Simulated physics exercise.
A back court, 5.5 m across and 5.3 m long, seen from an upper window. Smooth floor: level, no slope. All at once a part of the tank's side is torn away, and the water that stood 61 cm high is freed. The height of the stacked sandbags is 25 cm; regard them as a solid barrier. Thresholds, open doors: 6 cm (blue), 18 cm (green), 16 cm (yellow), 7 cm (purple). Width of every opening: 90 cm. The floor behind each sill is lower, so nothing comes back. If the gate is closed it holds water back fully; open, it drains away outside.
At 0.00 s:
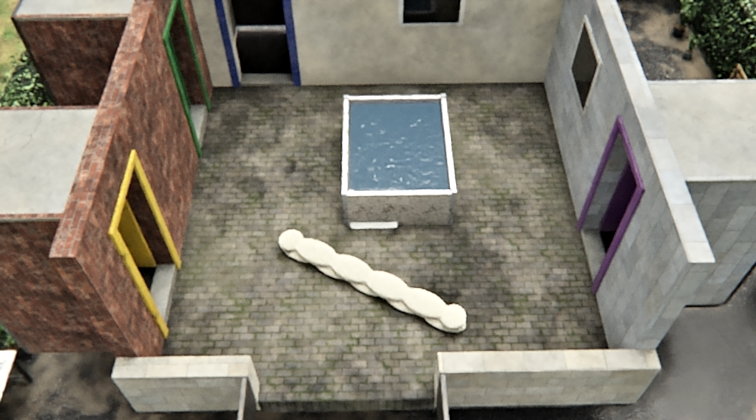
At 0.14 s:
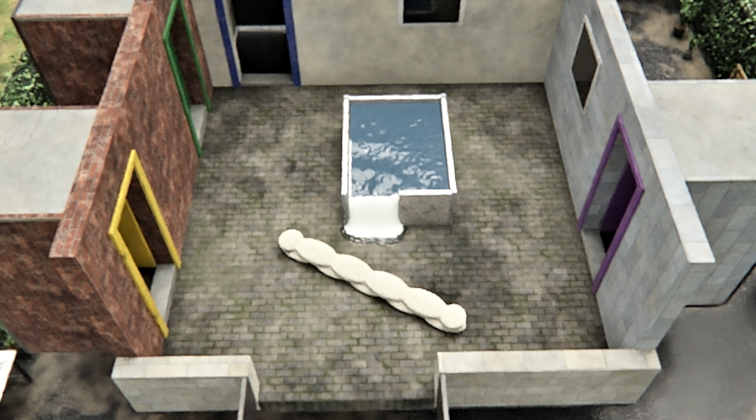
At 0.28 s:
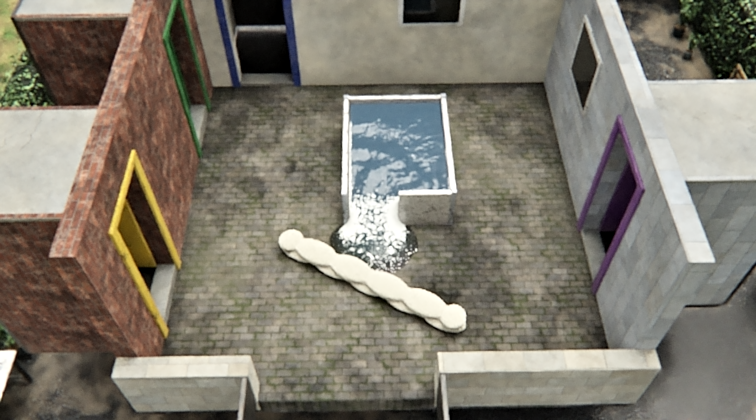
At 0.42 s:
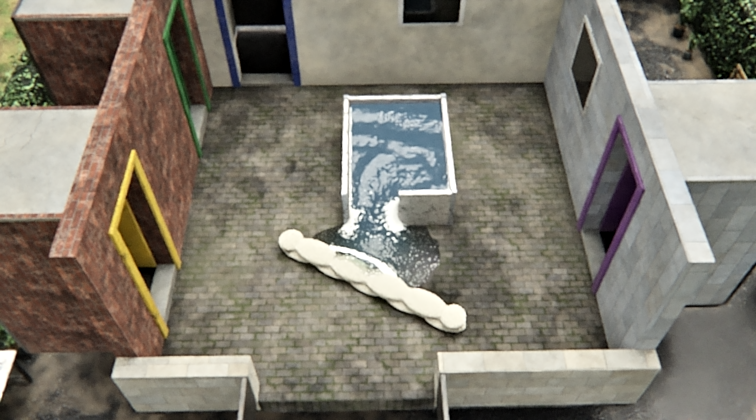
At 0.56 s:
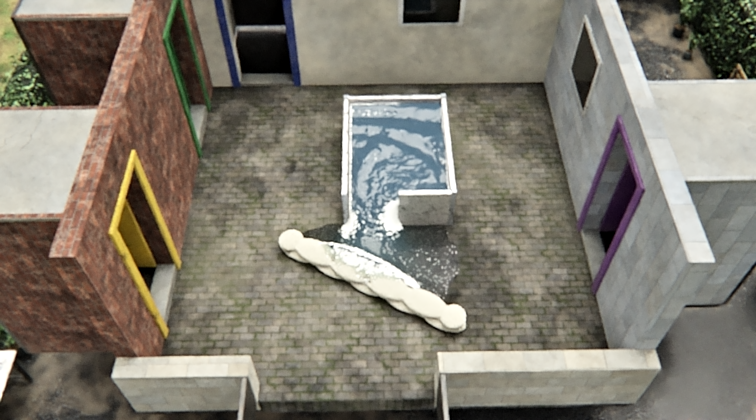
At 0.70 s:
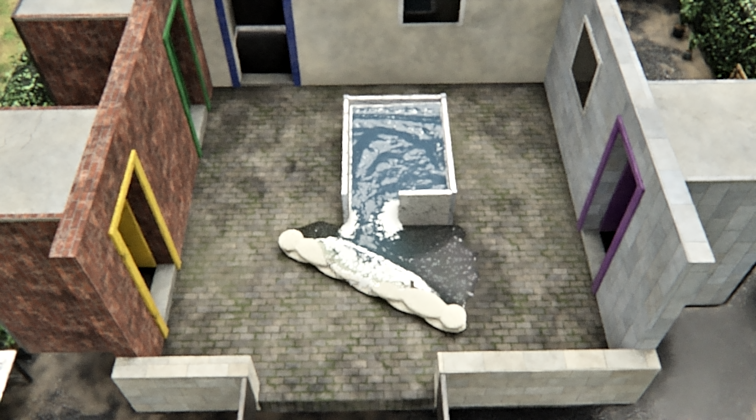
To begin with, a raised tank of still water stands in a paved courtyard, with a pale, lumpy barrier lying slantwise in front. Water then pours through a gap at the left of the tank's front side, reaches the barrier, and spreads along it toward the right, while ripples churn inside the tank.
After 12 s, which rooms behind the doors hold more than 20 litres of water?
At the end, blue door: Limit not crossed; green door: Limit not crossed; yellow door: Limit not crossed; purple door: Limit crossed.
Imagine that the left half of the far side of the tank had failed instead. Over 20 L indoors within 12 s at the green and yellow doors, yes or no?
At the green door the limit is not exceeded; at the yellow door it is not exceeded.
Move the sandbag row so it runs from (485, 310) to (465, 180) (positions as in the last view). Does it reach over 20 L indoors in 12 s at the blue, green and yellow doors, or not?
So blue comes out low enough, green comes out low enough and yellow comes out low enough.
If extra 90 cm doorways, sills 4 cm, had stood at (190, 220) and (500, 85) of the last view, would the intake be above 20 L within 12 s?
The first door falls short and the second gets there.
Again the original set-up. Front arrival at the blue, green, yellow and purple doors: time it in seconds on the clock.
Blue: 2.8 s; green: 2.2 s; yellow: 2.6 s; purple: 1.8 s.
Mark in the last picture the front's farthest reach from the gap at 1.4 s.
(564, 324).
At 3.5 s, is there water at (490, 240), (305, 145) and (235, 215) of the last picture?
Submerged, submerged, submerged.
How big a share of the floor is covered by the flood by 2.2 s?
Some 50 per cent of it.
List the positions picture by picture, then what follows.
The first picture shows the tank at (397, 146) is whole and still, 61 cm deep.
In the second picture, water pours out at (373, 211) and has run 0.4 m, to (400, 235); typically 8 cm deep outside, 61 cm at the tank's back.
In the third picture, water pours out at (373, 214) and has run 0.8 m, to (388, 267); typically 9 cm deep outside, 61 cm at the tank's back.
In the fourth picture, the front is at (407, 290), 1.2 m from the gap at (373, 214); 1.1 m2 of floor is under water; 61 cm left at the back of the tank.
In the fifth picture, the front is at (435, 297), 1.5 m from the gap at (373, 214); 1.5 m2 of floor is under water; 57 cm left at the back of the tank.
In the sixth picture, water pours out at (373, 214) and has run 1.8 m, to (454, 309); typically 8 cm deep outside, 51 cm at the tank's back.
After 1.4 s water covers 25 % of the floor and is deepest (40 cm) near (352, 257); blue door not reached, green door not reached, yellow door not reached, purple door not reached.
After 2.2 s water covers 50 % of the floor and is deepest (32 cm) near (352, 257); blue door not reached, green door not reached, yellow door not reached, purple door 14 cm at the sill, 9 L in.
After 3.5 s water covers 50 % of the floor and is deepest (26 cm) near (352, 257); blue door 5 cm at the sill, 0 L in, green door 5 cm at the sill, 0 L in, yellow door 3 cm at the sill, 0 L in, purple door 13 cm at the sill, 50 L in.
After 7.0 s water covers 85 % of the floor and is deepest (14 cm) near (366, 268); blue door 6 cm at the sill, 4 L in, green door 6 cm at the sill, 0 L in, yellow door 2 cm at the sill, 0 L in, purple door 8 cm at the sill, 90 L in.
After 12.0 s water covers 90 % of the floor and is deepest (8 cm) near (352, 257); blue door 6 cm at the sill, 4 L in, green door 4 cm at the sill, 0 L in, yellow door 4 cm at the sill, 0 L in, purple door 5 cm at the sill, 93 L in.
